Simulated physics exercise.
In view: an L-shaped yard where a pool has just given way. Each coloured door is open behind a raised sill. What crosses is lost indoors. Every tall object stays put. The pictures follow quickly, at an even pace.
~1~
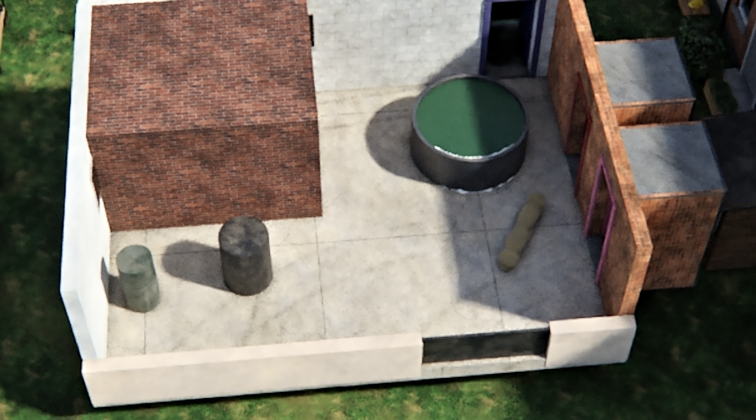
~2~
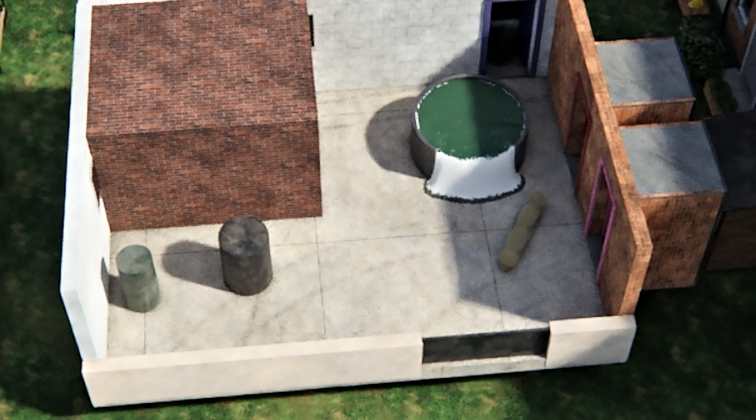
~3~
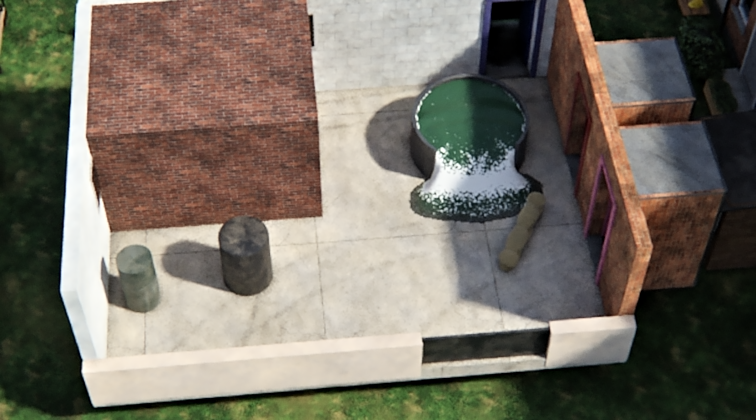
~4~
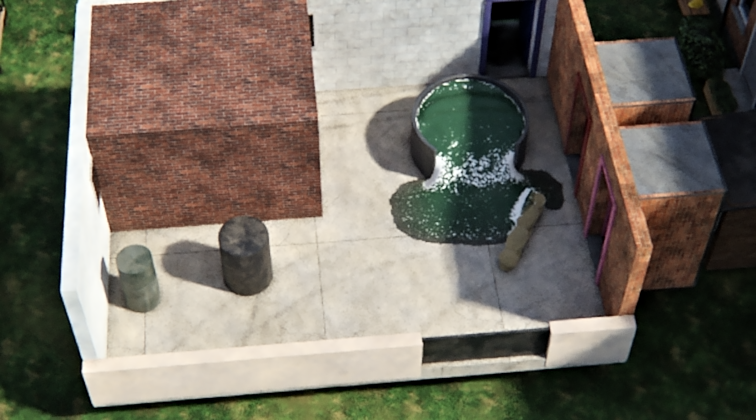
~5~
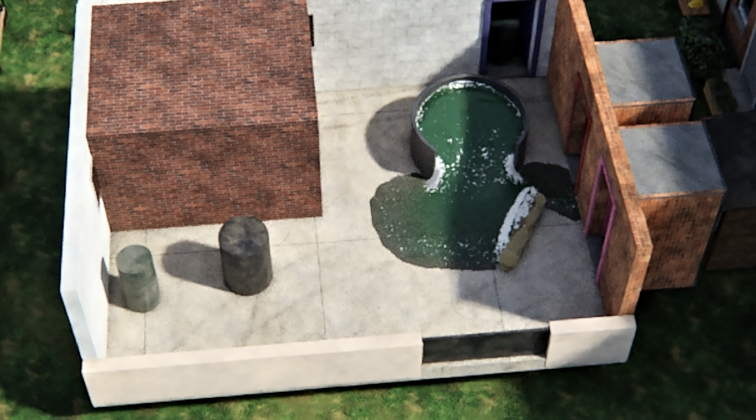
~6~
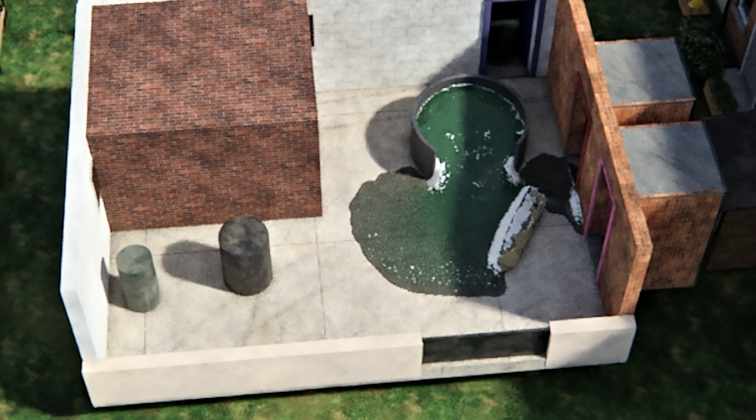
In a walled, L-shaped yard seen from above, green water sits still in a round pool. The near side gives way and water pours out in a white, foaming rush, spreading across the pale paving. It washes against a log-like object and fans out toward the left and the front wall.
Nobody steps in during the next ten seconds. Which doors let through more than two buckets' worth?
Pink door: No, two buckets or less; blue door: No, two buckets or less; red door: Yes, more than two.
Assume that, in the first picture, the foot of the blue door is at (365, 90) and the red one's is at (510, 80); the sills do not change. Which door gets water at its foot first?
Result: The pink-painted one.
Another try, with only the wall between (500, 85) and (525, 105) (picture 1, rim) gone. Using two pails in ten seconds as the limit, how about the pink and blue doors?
The pink door stays within the limit, the blue door overflows the limit.
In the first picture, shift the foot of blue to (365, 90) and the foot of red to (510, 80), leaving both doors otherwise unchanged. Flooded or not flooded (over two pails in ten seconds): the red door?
Result for red: It breaks the limit.
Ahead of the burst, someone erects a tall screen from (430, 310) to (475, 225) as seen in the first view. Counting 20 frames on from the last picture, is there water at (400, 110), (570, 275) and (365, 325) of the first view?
The first spot is untouched, the second swamped, the third swamped.
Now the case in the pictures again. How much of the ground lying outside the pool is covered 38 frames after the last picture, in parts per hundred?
Around 80 percent of it.
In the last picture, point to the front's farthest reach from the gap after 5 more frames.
Farthest reach: About (349, 362).
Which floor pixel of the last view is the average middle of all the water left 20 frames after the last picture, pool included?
Roughly (402, 269).
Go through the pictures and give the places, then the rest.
The first picture shows still water in the round pool at (470, 119).
In the second picture, water pours out at (476, 181) and has run to (427, 188).
In the third picture, the front is at (416, 207), out from the gap at (476, 181).
In the fourth picture, water pours out at (476, 183) and has run to (402, 224).
In the fifth picture, water pours out at (476, 183) and has run to (395, 249).
In the sixth picture, water pours out at (476, 183) and has run to (400, 283).
A moment on, water covers 40 % of the floor; the pink door wet at the sill, nothing in, the blue door not reached, the red door under two buckets in.
Next, water covers 50 % of the floor; the pink door wet at the sill, nothing in, the blue door not reached, the red door over two buckets in.
Then, water covers 65 % of the floor; the pink door wet at the sill, nothing in, the blue door not reached, the red door over two buckets in.
Later, water covers 80 % of the floor; the pink door wet at the sill, nothing in, the blue door wet at the sill, nothing in, the red door far over two buckets in.
In the end, water covers 90 % of the floor; the pink door wet at the sill, nothing in, the blue door under two buckets in, the red door far over two buckets in.
